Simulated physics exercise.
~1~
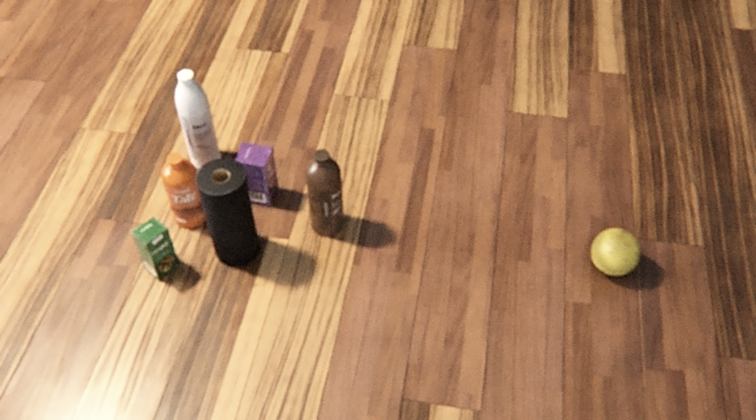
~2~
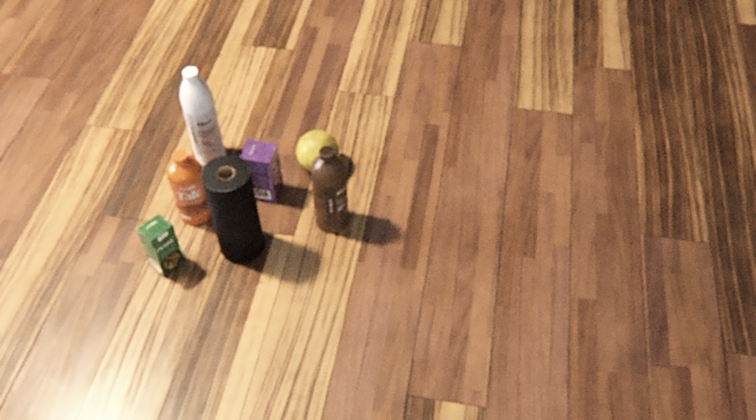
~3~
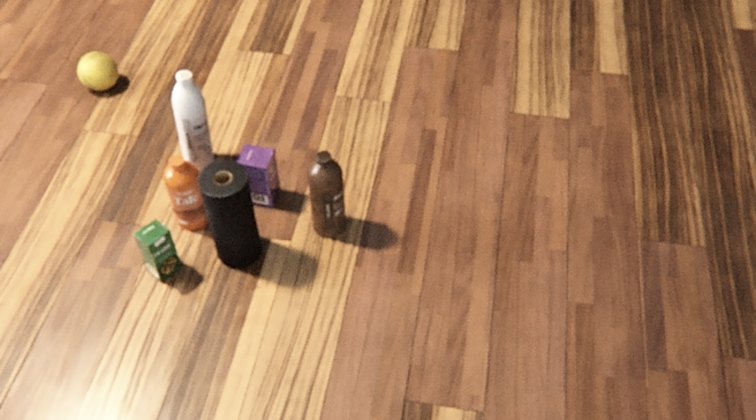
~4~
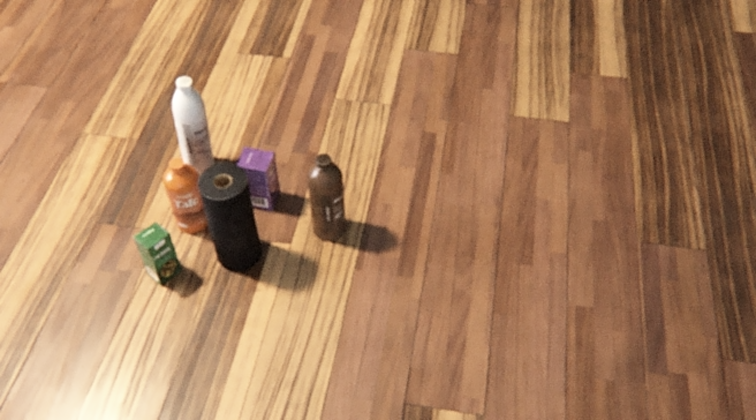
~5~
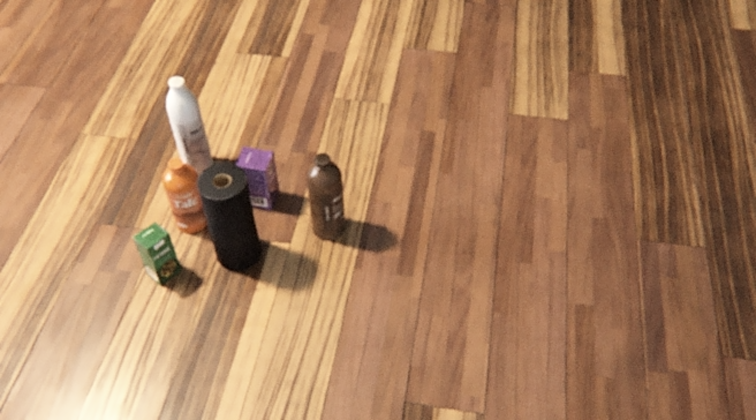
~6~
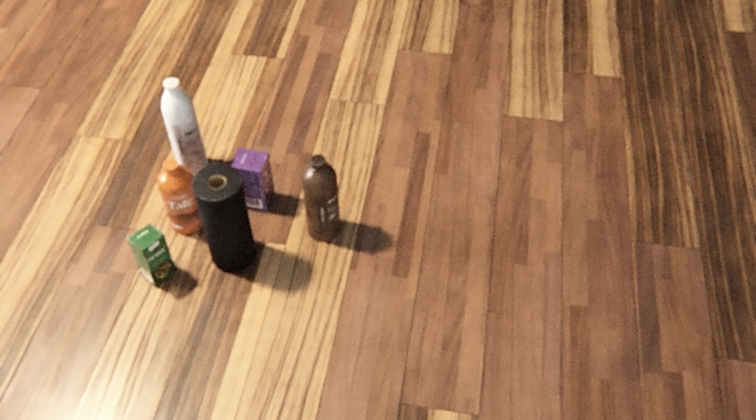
A black roll stood among three bottles and two small cartons on a wooden floor while a yellow ball rolled in from the right, passed behind the brown bottle and left the view at upper left, with everything else still standing.
